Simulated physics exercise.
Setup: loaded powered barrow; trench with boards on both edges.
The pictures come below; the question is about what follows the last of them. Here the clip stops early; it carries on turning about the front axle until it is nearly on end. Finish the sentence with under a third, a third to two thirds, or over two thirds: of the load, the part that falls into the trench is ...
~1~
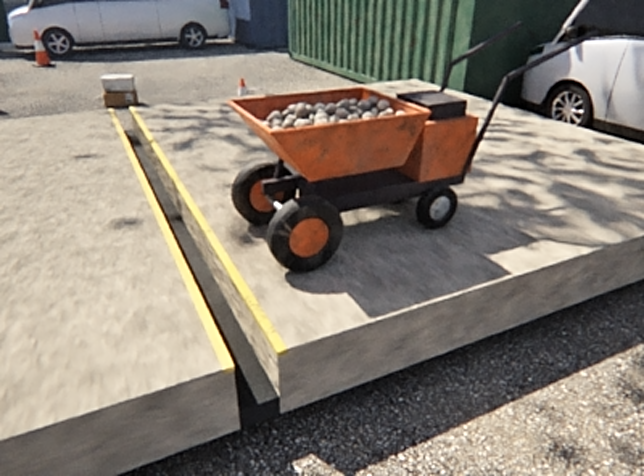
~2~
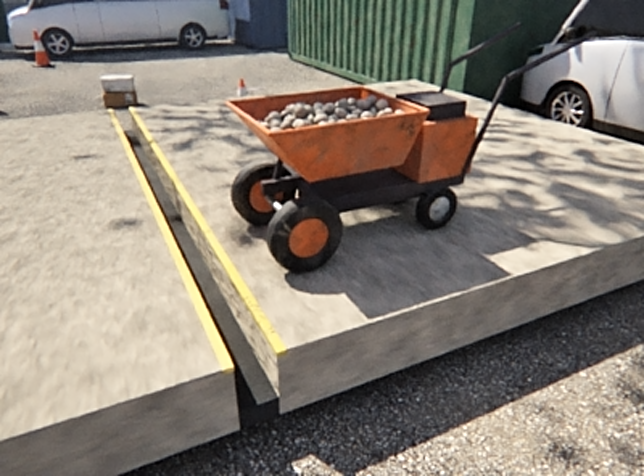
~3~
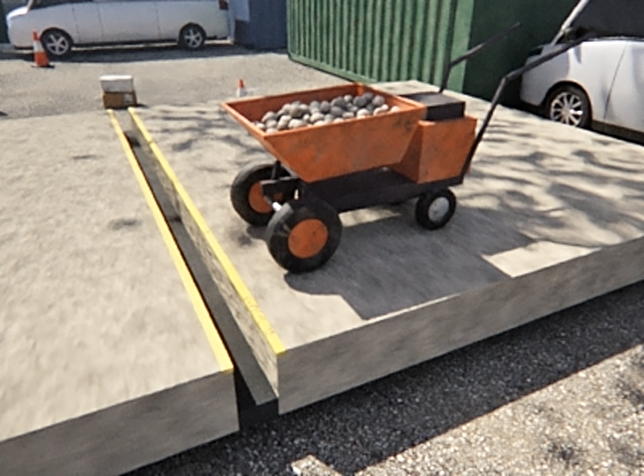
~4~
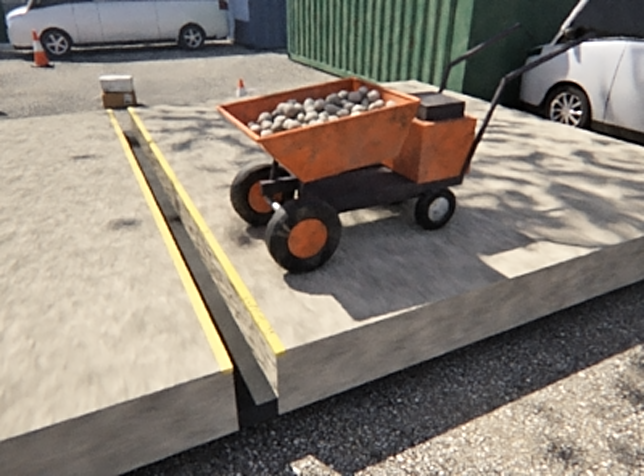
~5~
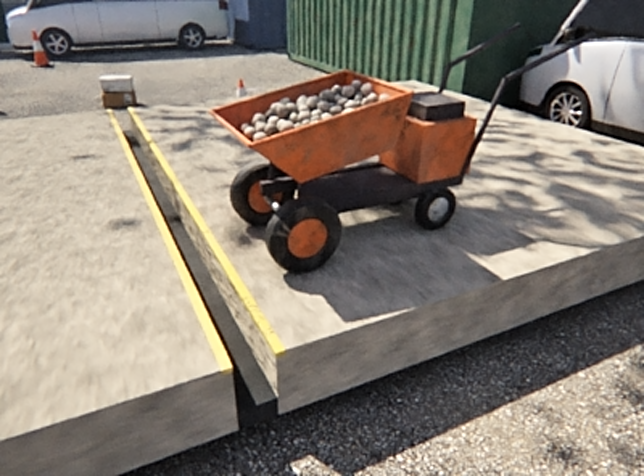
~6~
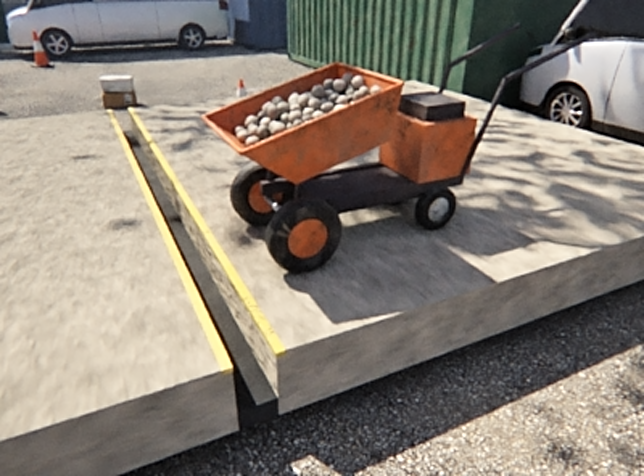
The part that falls into the trench is under a third.
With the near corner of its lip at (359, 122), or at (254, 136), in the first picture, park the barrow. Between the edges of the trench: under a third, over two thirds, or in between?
The middle third, then under a third.
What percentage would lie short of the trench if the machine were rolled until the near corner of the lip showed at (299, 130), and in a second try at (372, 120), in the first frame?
You'd see close to 0 per cent the first time and close to 40 per cent the next.
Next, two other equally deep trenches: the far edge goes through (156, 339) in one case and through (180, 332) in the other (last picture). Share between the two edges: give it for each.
The share would be 70 % first and 40 % second.
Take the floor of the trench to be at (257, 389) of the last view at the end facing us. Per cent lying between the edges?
It comes out near 0 percent.
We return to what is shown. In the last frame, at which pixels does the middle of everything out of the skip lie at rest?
About (118, 277).
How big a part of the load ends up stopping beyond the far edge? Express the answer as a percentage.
My estimate is around 85 percent.
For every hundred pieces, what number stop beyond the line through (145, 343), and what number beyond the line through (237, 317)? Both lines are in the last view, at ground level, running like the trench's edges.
Close to 50 and 90 per cent respectively.
Soon after the last picture, skip tipped steeply; all in the skip.
A little later, skip tipped right over; about two thirds in the skip; about a third beyond it; a small part falling.
Later still, skip tipped right over; a small part in the skip; a stray few in or heaped over the trench; most beyond it.
At rest, skip tipped right over; a small part in the skip; a stray few in or heaped over the trench; most beyond it.
